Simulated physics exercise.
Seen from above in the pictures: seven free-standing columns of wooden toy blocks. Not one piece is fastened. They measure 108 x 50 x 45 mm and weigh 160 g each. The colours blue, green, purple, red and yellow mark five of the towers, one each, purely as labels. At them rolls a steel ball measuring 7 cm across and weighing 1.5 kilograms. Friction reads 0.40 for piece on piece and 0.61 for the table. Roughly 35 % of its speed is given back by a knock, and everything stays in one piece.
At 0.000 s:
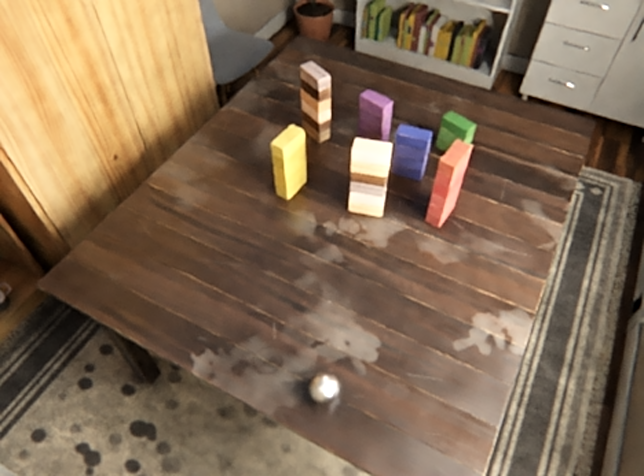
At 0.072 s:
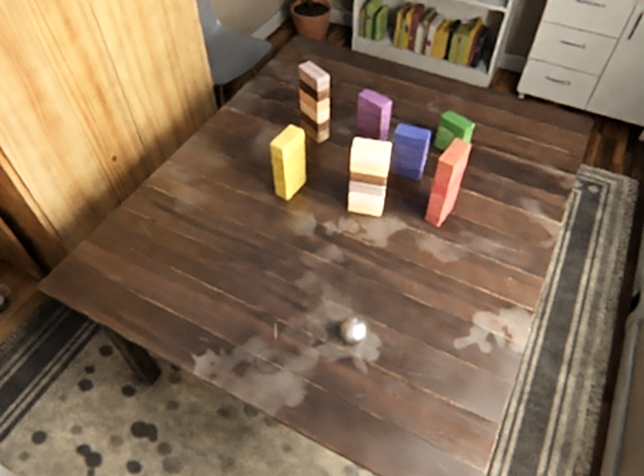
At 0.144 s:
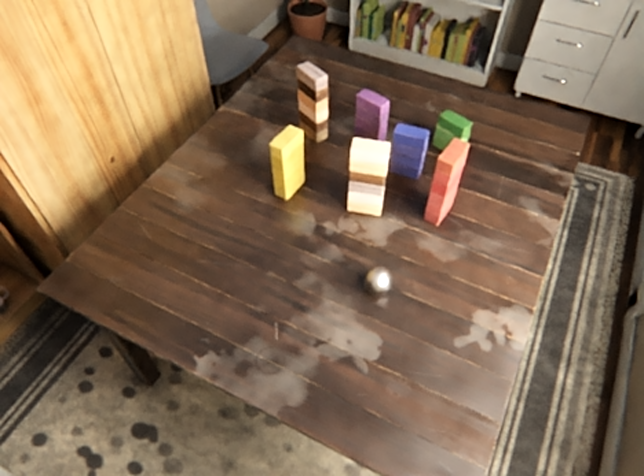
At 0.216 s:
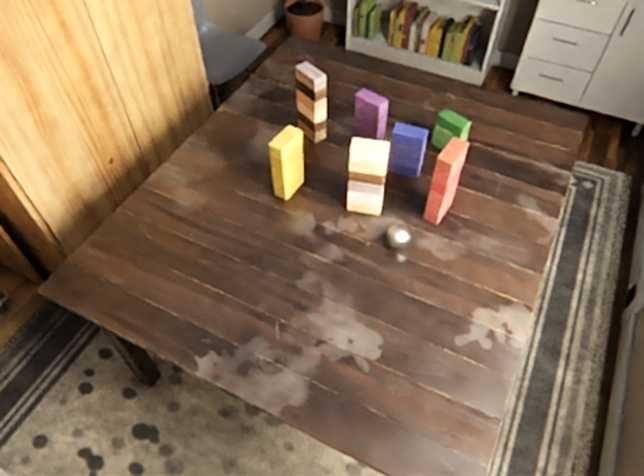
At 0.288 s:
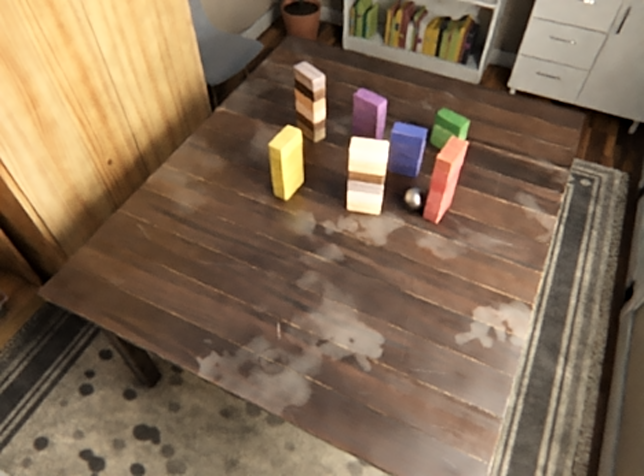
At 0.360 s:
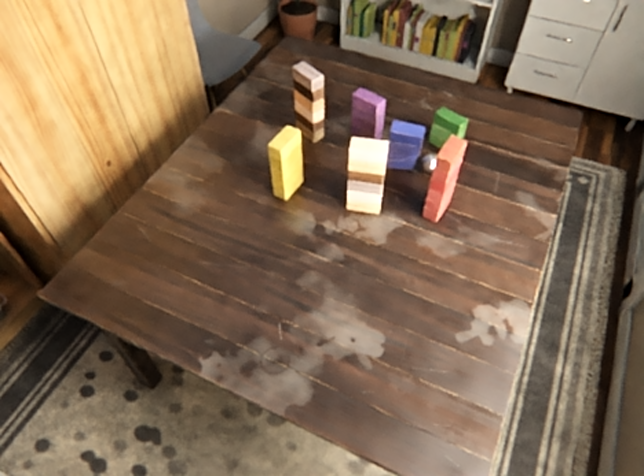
The clip shows a shiny ball rolling across a dark wooden table toward seven upright block columns, passing between the cream-and-brown striped column and the red one, then reaching the blue column, which tilts slightly near the green one.
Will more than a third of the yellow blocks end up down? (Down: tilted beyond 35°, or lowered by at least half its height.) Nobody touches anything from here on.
Tally: A third not attained.
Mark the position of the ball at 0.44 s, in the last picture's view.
Location: Close to (447, 138).
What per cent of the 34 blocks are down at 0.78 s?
By that time it is 15 percent.
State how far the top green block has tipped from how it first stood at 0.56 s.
Something like 160°, give or take.
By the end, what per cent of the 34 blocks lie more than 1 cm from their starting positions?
Answer: 20 %.
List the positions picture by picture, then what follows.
In the first picture (pixels give the middle of a visible side; the camera moves round a little), ball (323, 389) 80 cm from contact, 2.4 m/s; top yellow block (288, 137); top green block (453, 129); none has stirred.
In the second picture, ball (353, 331) 63 cm from contact, 2.4 m/s; top yellow block (287, 137).
In the third picture, ball (378, 281) 45 cm from contact, 2.4 m/s; top yellow block (286, 137).
In the fourth picture, ball (398, 237) 28 cm from contact, 2.4 m/s; top yellow block (285, 137).
In the fifth picture, ball (415, 198) 10 cm from contact, 2.4 m/s; top yellow block (285, 138).
In the sixth picture, ball (431, 164) after contact, 2.3 m/s; top yellow block (284, 138); top blue block (408, 129) 9° from how it stood; movement in 4 of them.
After 0.44 s, ball still moving; none of the 5 yellow blocks down (2 of 34 in all colours); top yellow block unmoved; top green block 38° from how it stood.
After 0.56 s, ball still moving; none of the 5 yellow blocks down (4 of 34 in all colours); top yellow block unmoved; top green block upside down.
After 0.78 s, ball still moving; none of the 5 yellow blocks down (5 of 34 in all colours); top yellow block unmoved; top blue block upside down.
In the end (1.3 s), ball rolling away; none of the 5 yellow blocks down (5 of 34 in all colours); top yellow block unmoved; top green block upside down. That is 0 per cent. From the last view, middles, top yellow block near (285, 143), top green block near (451, 126).
